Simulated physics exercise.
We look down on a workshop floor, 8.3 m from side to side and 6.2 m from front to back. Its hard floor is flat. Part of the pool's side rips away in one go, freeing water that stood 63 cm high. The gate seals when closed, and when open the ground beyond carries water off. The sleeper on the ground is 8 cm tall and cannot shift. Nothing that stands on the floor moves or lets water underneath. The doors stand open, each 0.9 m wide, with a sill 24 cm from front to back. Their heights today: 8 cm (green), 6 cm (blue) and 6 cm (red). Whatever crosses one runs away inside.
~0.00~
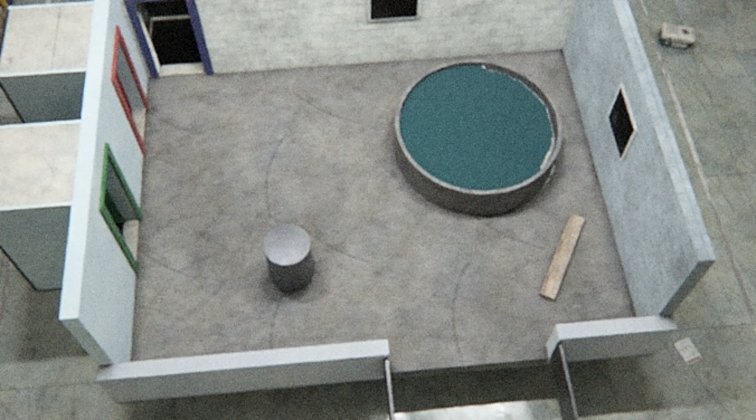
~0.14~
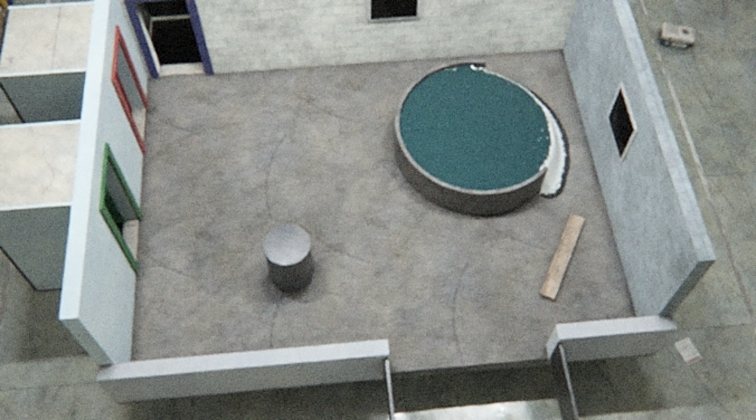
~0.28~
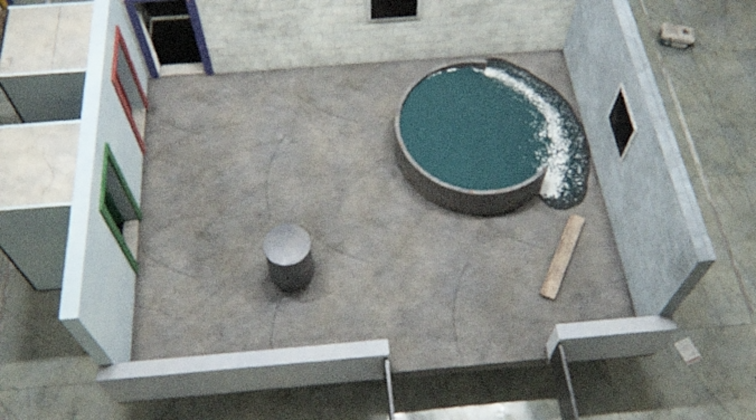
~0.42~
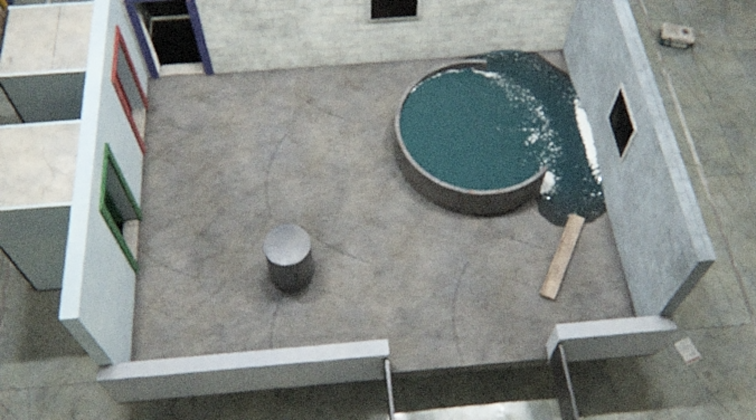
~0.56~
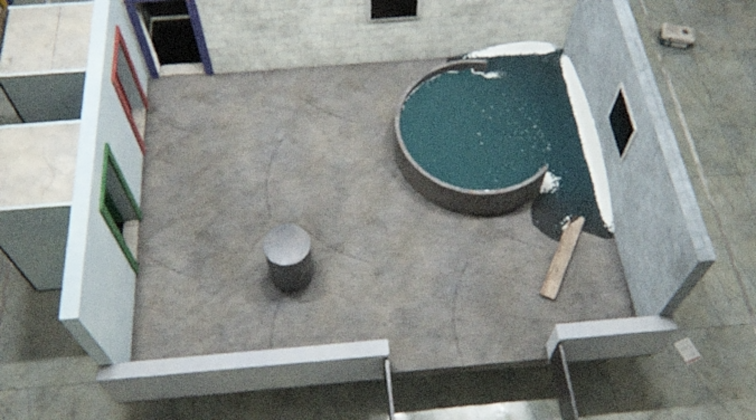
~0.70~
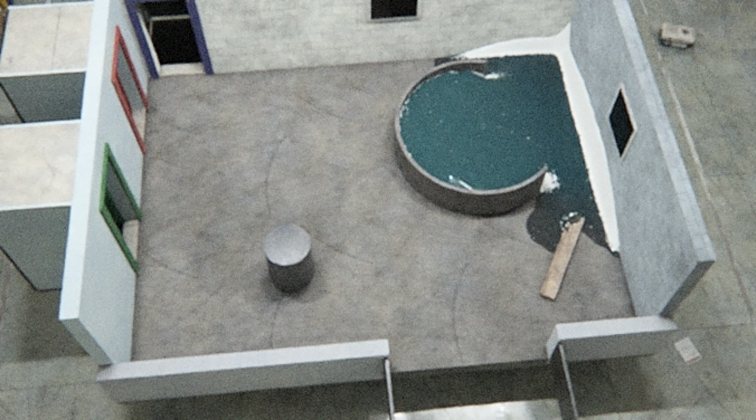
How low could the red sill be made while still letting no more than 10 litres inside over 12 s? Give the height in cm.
Some 16 cm above the ground.
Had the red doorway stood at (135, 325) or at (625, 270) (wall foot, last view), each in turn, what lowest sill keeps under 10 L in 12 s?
Roughly 12.0 and 12.5 cm.
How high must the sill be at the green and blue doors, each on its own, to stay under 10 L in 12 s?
About 6.5 cm at green and 8.0 cm at blue.
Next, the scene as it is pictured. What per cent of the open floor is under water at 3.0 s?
Some 40 per cent of it.
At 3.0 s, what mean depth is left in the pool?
About 24 cm.
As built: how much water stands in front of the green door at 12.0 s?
Some 8.0 cm.
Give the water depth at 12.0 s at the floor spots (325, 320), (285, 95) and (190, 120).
Roughly 8, 2 and 7 cm, in turn.
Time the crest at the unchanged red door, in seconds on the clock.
At about 5.0 s.
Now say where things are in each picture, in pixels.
In the first picture, still water, 63 cm deep, in the pool at (478, 126); the red door at (131, 96) is dry.
In the second picture, water pours out at (545, 118) and has run 0.3 m, to a hidden place; about 8 cm deep outside, 63 cm at the back.
In the third picture, water pours out at (544, 119) and has run 0.7 m, to (503, 63); about 10 cm deep outside, 63 cm at the back.
In the fourth picture, water pours out at (544, 121) and has run 1.2 m, to (606, 207); about 10 cm deep outside, 63 cm at the back.
In the fifth picture, water pours out at (544, 121) and has run 1.6 m, to (562, 49); about 12 cm deep outside, 63 cm at the back.
In the sixth picture, the gap is at (544, 121), the front 1.9 m out at (619, 254); the back of the pool holds 61 cm; 6.0 m in a straight line remain to the red door at (131, 96).
After 1.4 s water covers 20 % of the floor, deepest (60 cm) near (564, 87); it has not reached the red door.
After 3.0 s water covers 40 % of the floor, deepest (36 cm) near (569, 72); it has not reached the red door.
After 12.0 s water covers 100 % of the floor, deepest (13 cm) near (144, 156); 10 cm at the red door, 112 litres in over its 6 cm sill.
At the red door as built, the water arrived by 4.0 s and peaked near 17 cm at 4.8 s.
Run again over the same 12 s with other heights there, 17 litres in over 14.5 cm, 3 litres over 19.5 cm. The limit of 10 litres is kept from about 16 cm up.
